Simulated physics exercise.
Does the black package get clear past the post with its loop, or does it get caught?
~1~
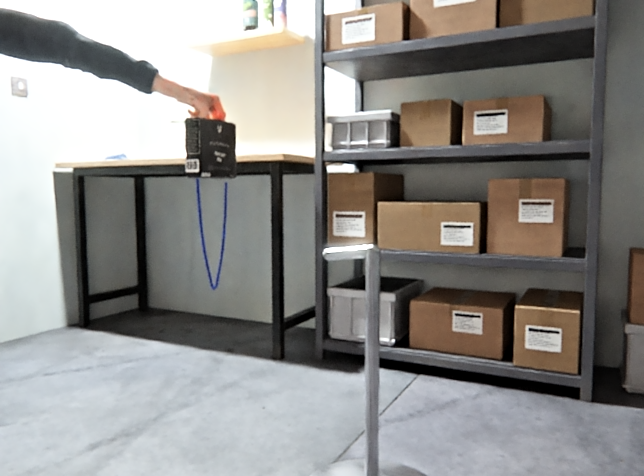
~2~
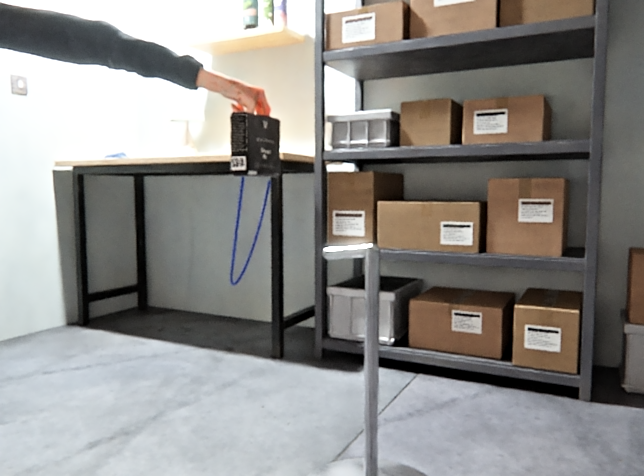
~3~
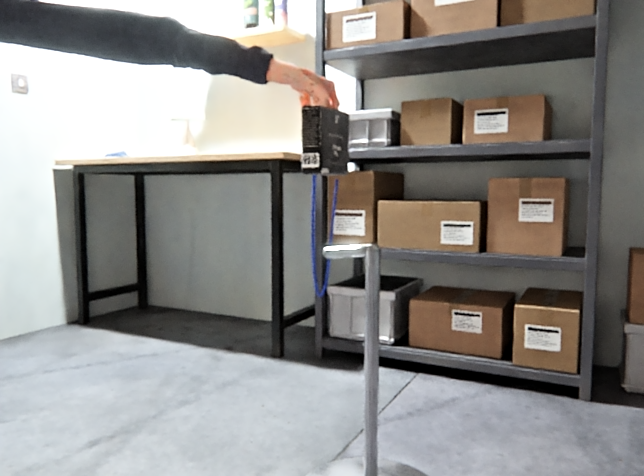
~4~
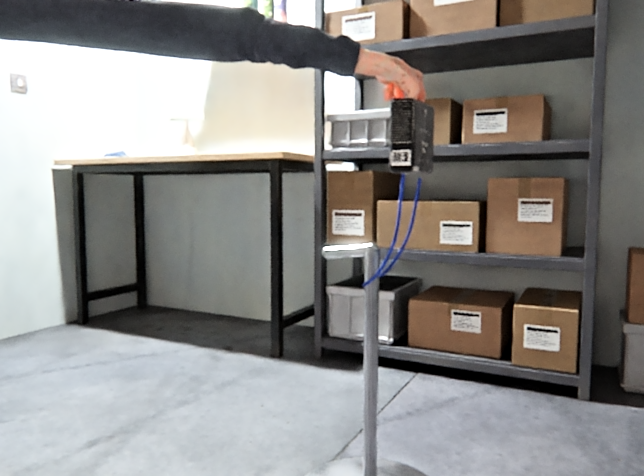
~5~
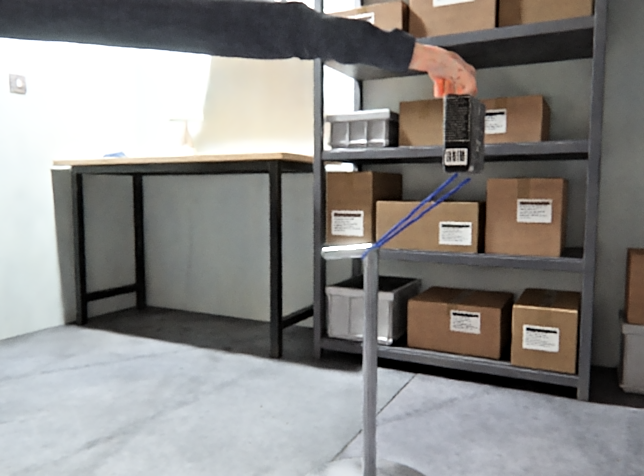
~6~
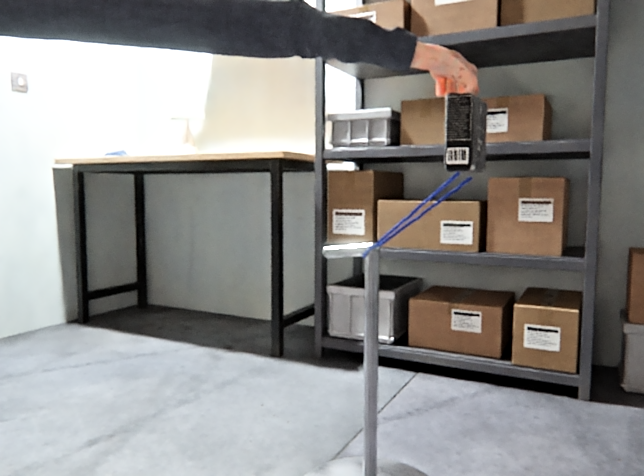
It gets caught. The blue loop snags on the post and stretches tight, and the hand holding the package stops just beyond it.
